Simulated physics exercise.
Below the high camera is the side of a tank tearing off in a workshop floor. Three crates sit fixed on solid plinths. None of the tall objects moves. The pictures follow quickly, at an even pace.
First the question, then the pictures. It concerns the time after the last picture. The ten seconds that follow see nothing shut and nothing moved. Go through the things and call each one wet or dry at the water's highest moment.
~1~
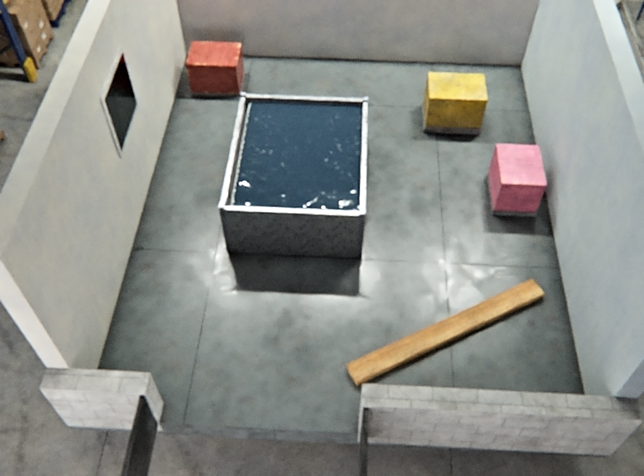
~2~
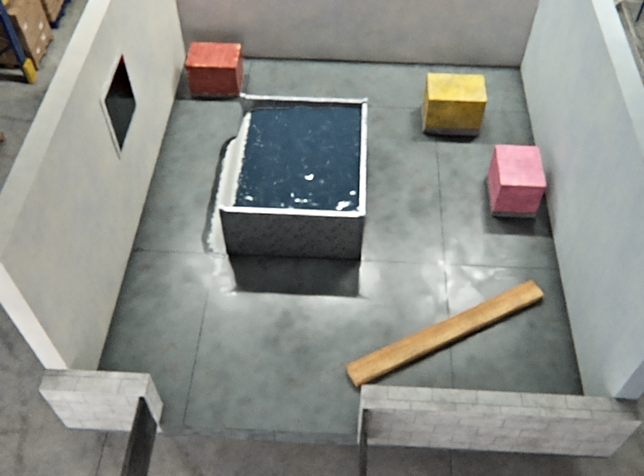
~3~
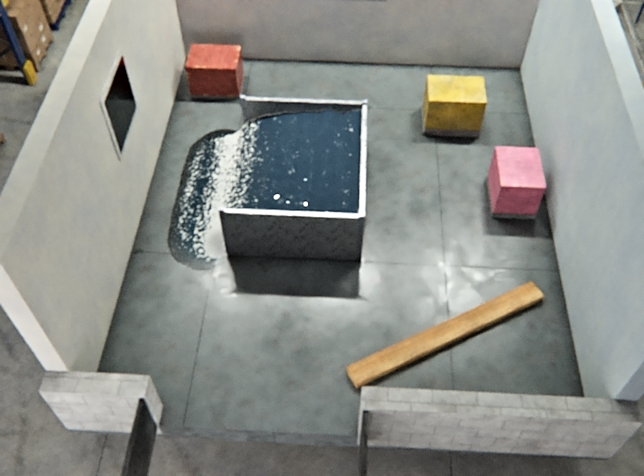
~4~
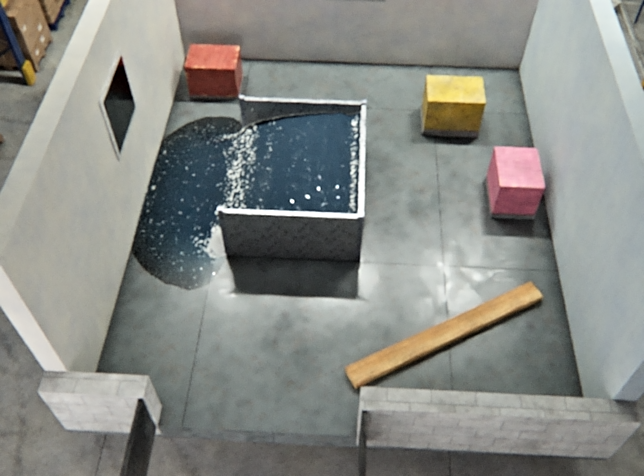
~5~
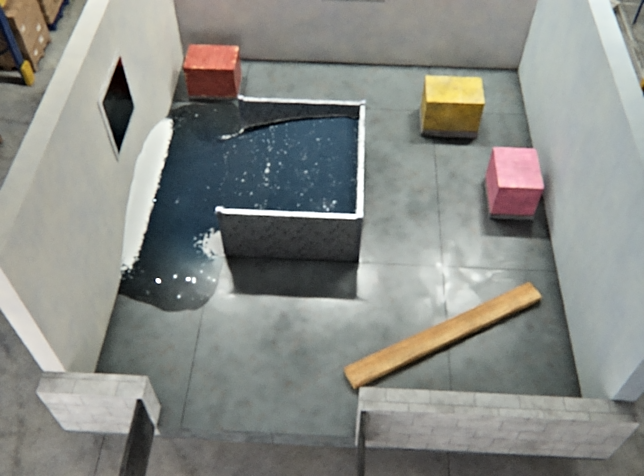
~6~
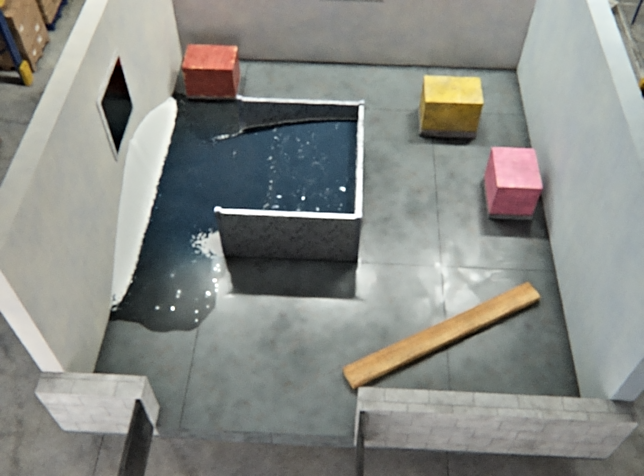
Called one by one: The yellow crate is wet; the pink crate is wet; the red crate is wet.
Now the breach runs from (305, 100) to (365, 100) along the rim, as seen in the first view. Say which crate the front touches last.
Answer: The pink one.
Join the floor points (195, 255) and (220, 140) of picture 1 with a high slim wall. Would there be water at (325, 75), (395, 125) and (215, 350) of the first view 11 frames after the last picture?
Outcome by spot, in order - watered, unwatered, watered.
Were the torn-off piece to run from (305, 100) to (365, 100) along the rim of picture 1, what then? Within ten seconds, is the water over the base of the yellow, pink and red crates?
Crate by crate: Yellow - hit; pink - hit; red - hit.
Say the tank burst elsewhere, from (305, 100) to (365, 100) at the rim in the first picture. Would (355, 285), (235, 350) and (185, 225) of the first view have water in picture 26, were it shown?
Okay, the first is left untouched, the next is left untouched, and the last is waterlogged.
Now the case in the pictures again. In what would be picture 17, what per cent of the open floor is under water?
I'd estimate some 40 per cent.
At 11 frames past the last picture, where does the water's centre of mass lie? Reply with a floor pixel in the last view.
Near (215, 197) in the last view.
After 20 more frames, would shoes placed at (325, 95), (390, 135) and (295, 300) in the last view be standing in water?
First inundated, second inundated, third spared.
A moment on, water covers 20 % of the floor; the yellow crate not reached, the pink crate not reached, the red crate water round its plinth.
Next, water covers 40 % of the floor; the yellow crate not reached, the pink crate not reached, the red crate water round its plinth.
Then, water covers 65 % of the floor; the yellow crate water round its plinth, the pink crate water round its plinth, the red crate water round its plinth.
Later, water covers 90 % of the floor; the yellow crate water round its plinth, the pink crate water round its plinth, the red crate water round its plinth.
In the end, water covers 100 % of the floor; the yellow crate was topped, the pink crate was topped, the red crate was topped.
